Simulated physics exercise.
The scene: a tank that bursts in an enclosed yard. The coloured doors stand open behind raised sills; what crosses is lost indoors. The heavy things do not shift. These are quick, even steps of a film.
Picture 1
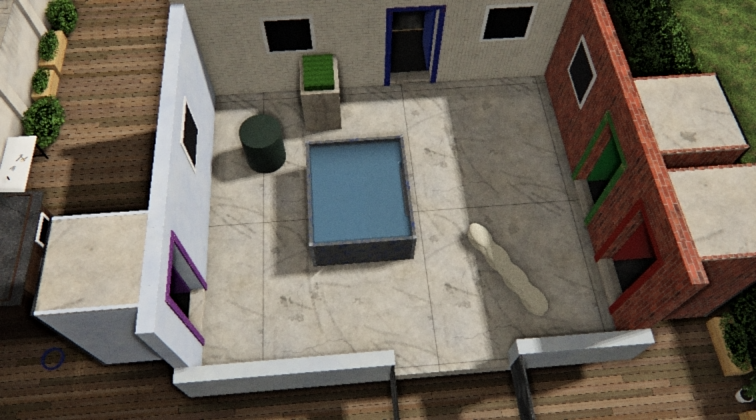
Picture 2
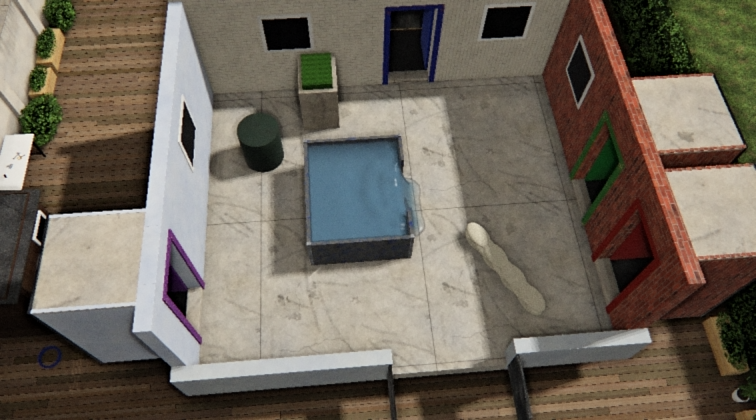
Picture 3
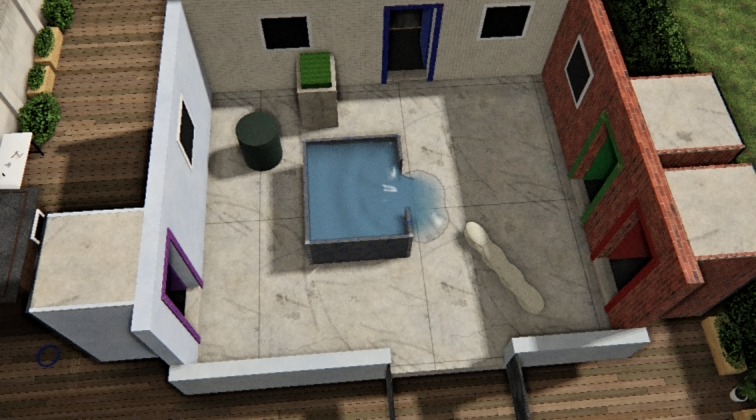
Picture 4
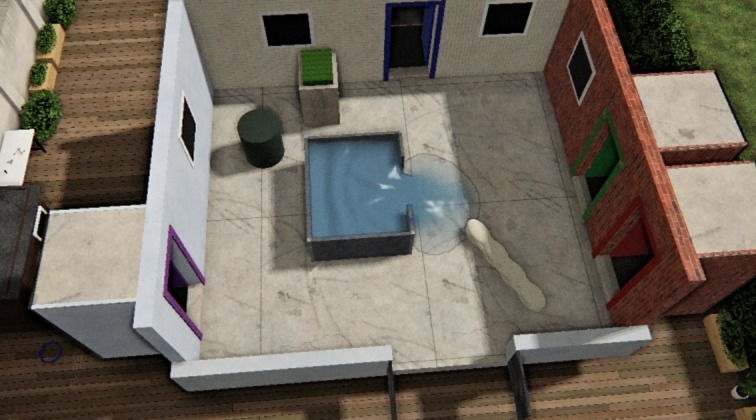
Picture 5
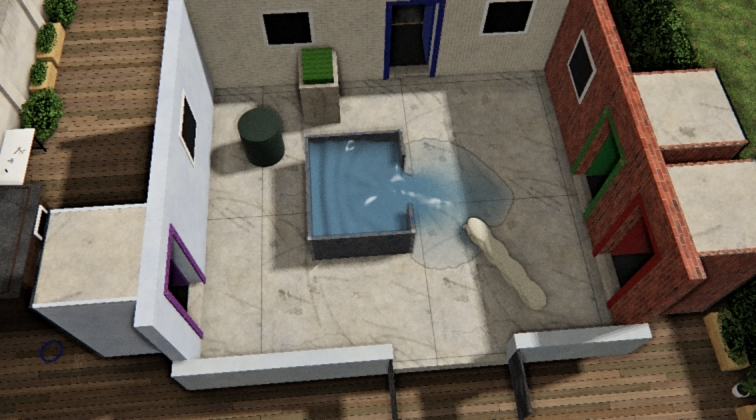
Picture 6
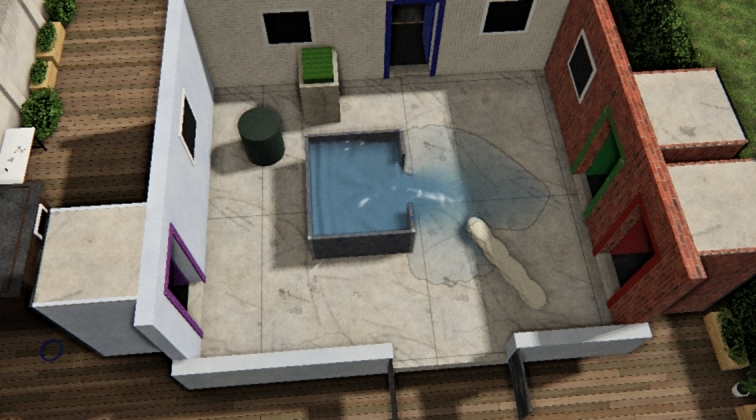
Water pours from a gap in the tank's right side and spreads across the yard.
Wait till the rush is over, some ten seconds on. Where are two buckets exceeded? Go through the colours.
One by one: The green door floods; the red door holds within the limit; the purple door holds within the limit; the blue door holds within the limit.
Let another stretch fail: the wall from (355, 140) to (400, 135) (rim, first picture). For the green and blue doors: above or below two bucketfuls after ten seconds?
Then: The green door is under, the blue door floods.
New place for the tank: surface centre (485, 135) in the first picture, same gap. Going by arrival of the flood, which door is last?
The purple door.
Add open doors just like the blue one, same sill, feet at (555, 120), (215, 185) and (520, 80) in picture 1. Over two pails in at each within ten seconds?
As listed: Goes over, stays under, is over.
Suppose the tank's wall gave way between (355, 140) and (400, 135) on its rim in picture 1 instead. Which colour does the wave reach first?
I say the blue door.
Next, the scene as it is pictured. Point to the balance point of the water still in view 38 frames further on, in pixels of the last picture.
Roughly at (451, 182).
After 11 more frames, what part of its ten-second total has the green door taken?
Some 35 per cent.
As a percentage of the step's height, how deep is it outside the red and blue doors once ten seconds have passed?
About 50 and 60 per cent.
A moment on, water covers 30 % of the floor; the green door over two buckets in, the red door not reached, the purple door not reached, the blue door not reached.
Next, water covers 40 % of the floor; the green door far over two buckets in, the red door wet at the sill, nothing in, the purple door not reached, the blue door not reached.
Then, water covers 40 % of the floor; the green door far over two buckets in, the red door wet at the sill, nothing in, the purple door not reached, the blue door wet at the sill, nothing in.
Later, water covers 60 % of the floor; the green door far over two buckets in, the red door wet at the sill, nothing in, the purple door not reached, the blue door wet at the sill, nothing in.
In the end, water covers 80 % of the floor; the green door far over two buckets in, the red door wet at the sill, nothing in, the purple door not reached, the blue door wet at the sill, nothing in.
